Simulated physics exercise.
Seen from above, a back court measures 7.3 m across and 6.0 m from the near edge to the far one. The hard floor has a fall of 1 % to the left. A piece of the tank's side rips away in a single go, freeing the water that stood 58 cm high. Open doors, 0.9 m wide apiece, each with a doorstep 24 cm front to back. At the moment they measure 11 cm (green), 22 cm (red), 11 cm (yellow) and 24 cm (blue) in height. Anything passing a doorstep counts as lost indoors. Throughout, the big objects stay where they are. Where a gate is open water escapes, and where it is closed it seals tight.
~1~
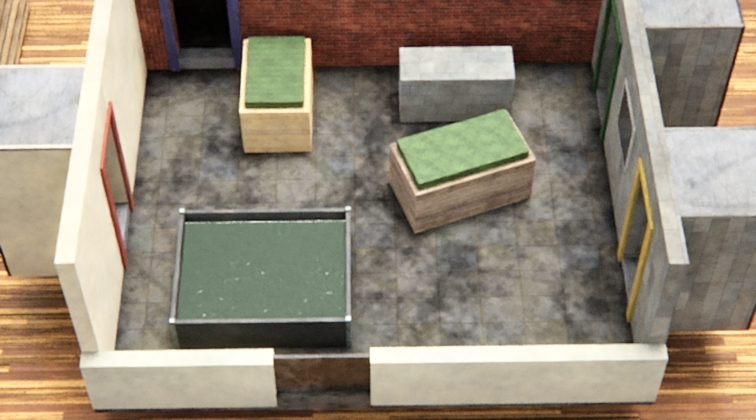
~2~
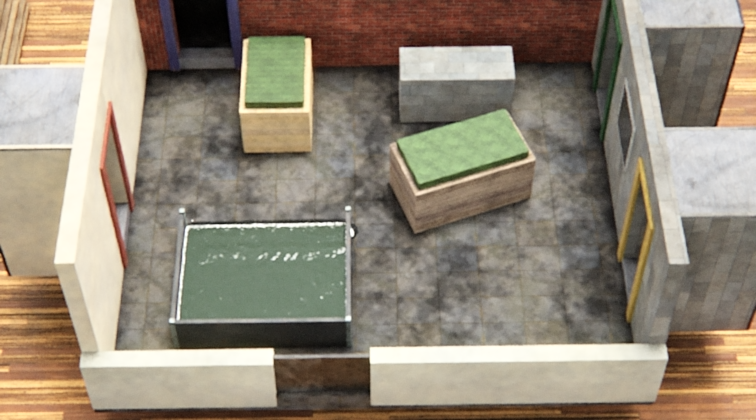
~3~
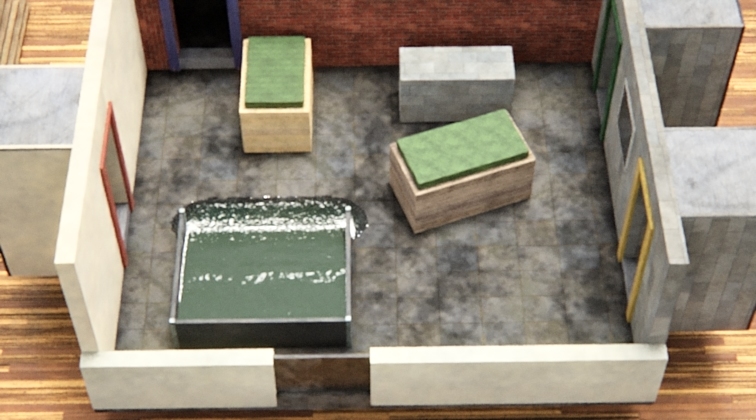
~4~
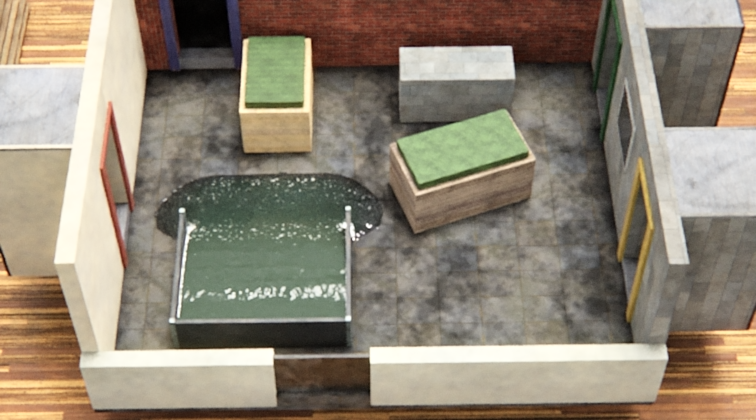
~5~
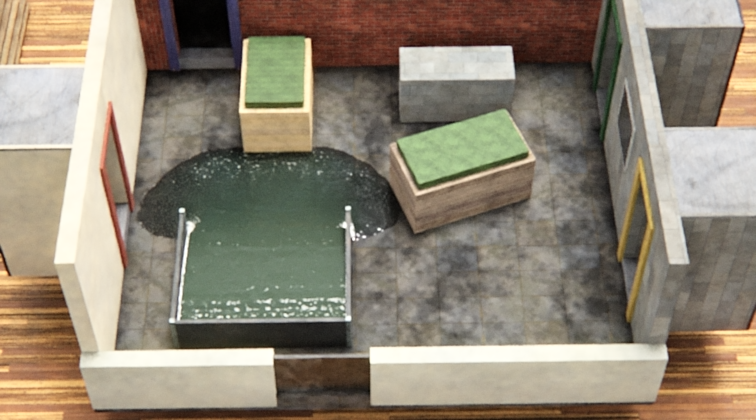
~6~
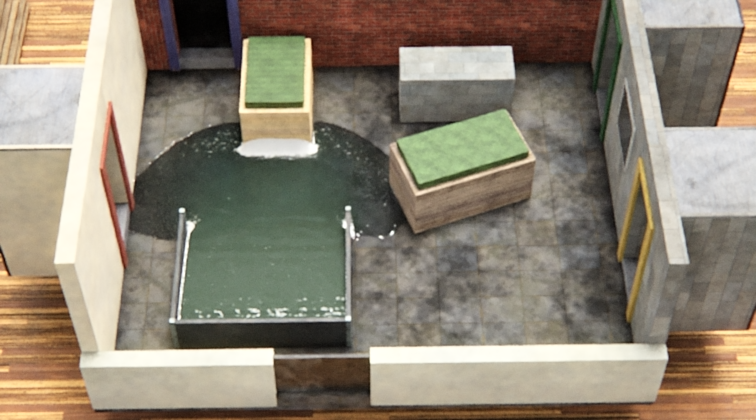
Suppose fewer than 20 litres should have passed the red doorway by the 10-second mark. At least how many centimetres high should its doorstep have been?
I would say at least 11 cm.
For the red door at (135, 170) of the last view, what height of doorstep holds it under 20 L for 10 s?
Minimum: Close to 20 cm.
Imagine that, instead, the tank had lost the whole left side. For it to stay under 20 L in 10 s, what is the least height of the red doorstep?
With that break, close to 30 cm.
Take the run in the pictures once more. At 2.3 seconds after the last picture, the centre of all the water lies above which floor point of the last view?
At about (276, 163).
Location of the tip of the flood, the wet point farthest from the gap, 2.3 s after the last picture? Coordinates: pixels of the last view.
At about (576, 64).
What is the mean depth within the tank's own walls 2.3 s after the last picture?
It averages roughly 12 centimetres.
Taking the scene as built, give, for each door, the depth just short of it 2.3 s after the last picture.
Door by door in centimetres - green 0, red 3, yellow 0, blue 23.
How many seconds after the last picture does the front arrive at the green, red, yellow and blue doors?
Arrival: Green 2.6 s, red 0.3 s, yellow 4.5 s, blue 0.4 s.
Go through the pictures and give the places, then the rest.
In the first picture, still water, 58 cm deep, in the tank at (263, 267); the red door at (118, 193) is dry.
In the second picture, water pours out on the far side and has run 0.2 m, to a hidden place; about 8 cm deep outside, 58 cm at the back.
In the third picture, the gap is on the far side, the front 0.7 m out at (195, 206); the back of the tank holds 58 cm.
In the fourth picture, the front is at (205, 181), 1.1 m from the gap on the far side; 3.1 m2 of floor is wet, 58 cm left at the back.
In the fifth picture, the gap is on the far side, the front 1.7 m out at (219, 154); the back of the tank holds 52 cm.
In the sixth picture, the gap is on the far side, the front 2.2 m out at (224, 128); the back of the tank holds 48 cm; 0.6 m in a straight line remain to the red door at (118, 193).
Then, 0.7 s after the last picture water covers 35 % of the floor, deepest (41 cm) near (276, 162); 2 cm at the red door, 0 litres in over its 22 cm doorstep.
Then, 2.3 s after the last picture water covers 45 % of the floor, deepest (39 cm) near (279, 69); 3 cm at the red door, 0 litres in over its 22 cm doorstep.
Then, 9.3 s after the last picture water covers 95 % of the floor, deepest (14 cm) near (265, 153); 10 cm at the red door, 0 litres in over its 22 cm doorstep.
At the red door as built, the water peaked near 17 cm, 4.3 s after the last picture.
Run again over the same 10 s with other heights there, 31 litres in over 9.5 cm, 13 litres over 12.5 cm. The limit of 20 litres is kept from about 11 cm up.
